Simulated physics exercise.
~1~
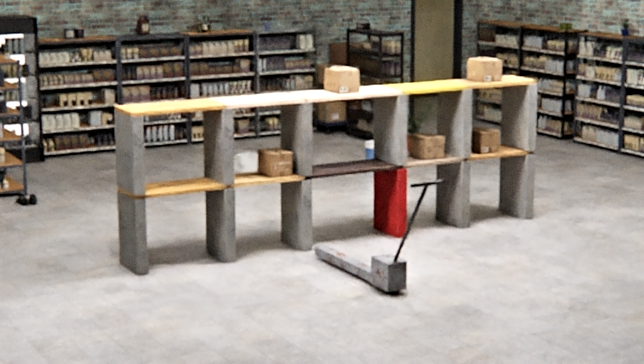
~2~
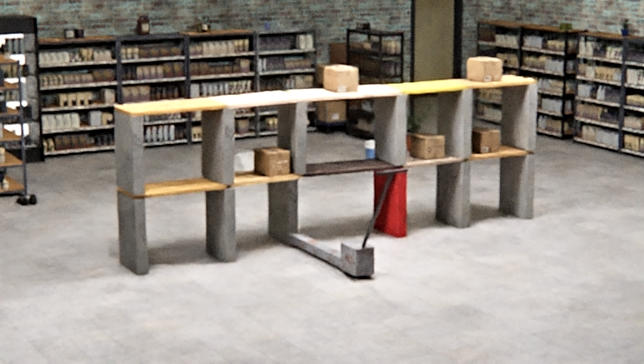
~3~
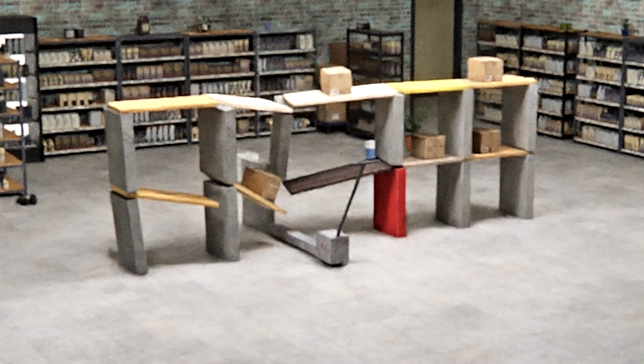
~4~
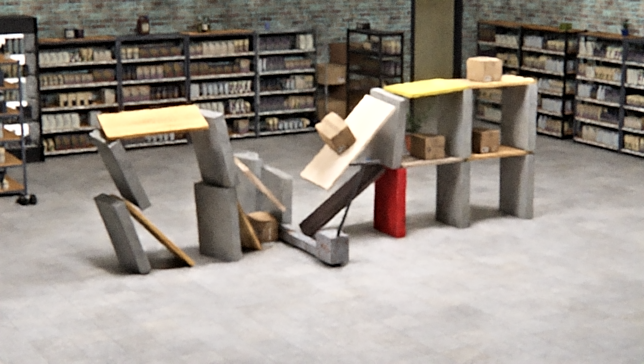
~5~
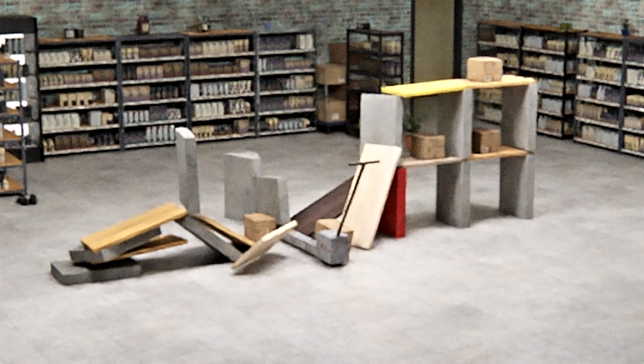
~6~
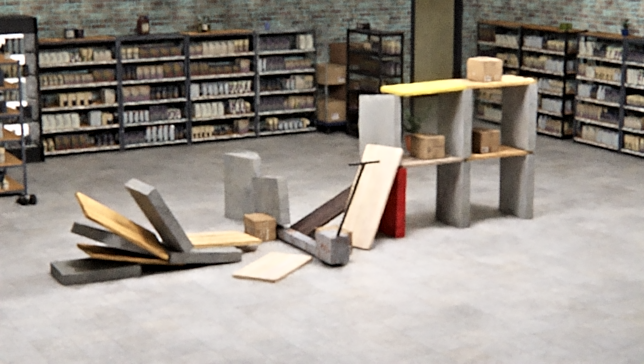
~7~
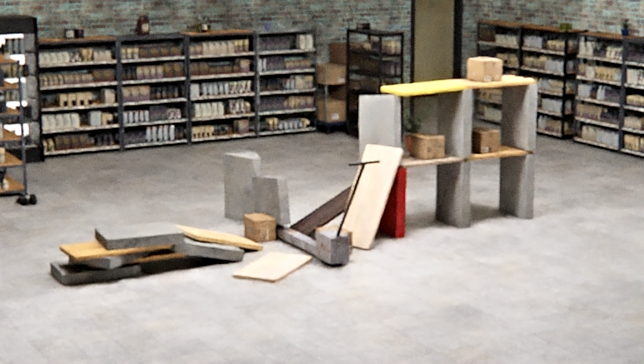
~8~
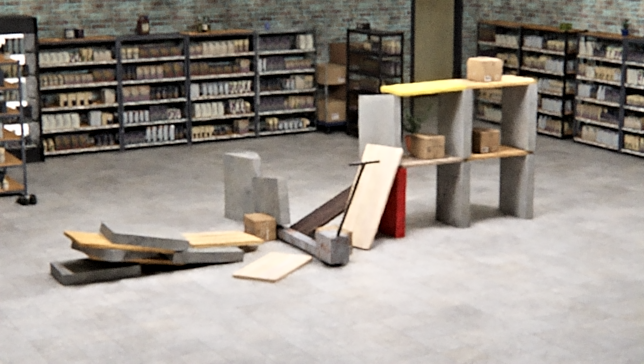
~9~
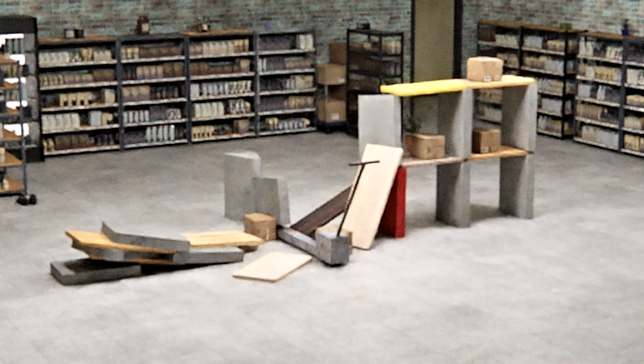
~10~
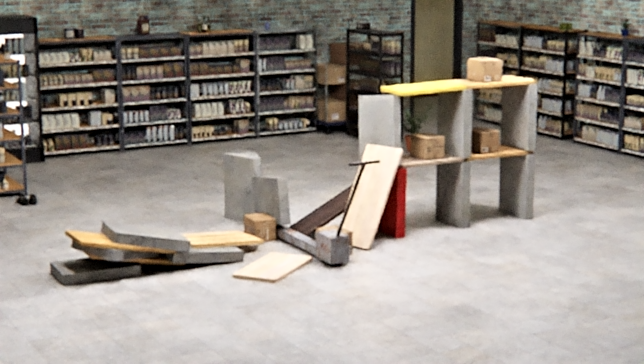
A long two-tier run of boards on grey uprights, holding several cartons, stands on a pale floor in a room lined with stocked shelves and brick walls, seen from slightly above. One upright is red, and a yellow board tops the right end. A low grey jack with a tall handle slides left and back into the foot of a middle upright, knocking it away. Boards tilt, cartons slide, and the middle sags before the left side topples into a heap. The right section stays standing with its cartons, red upright and yellow board in place, a pale board leaning against it.
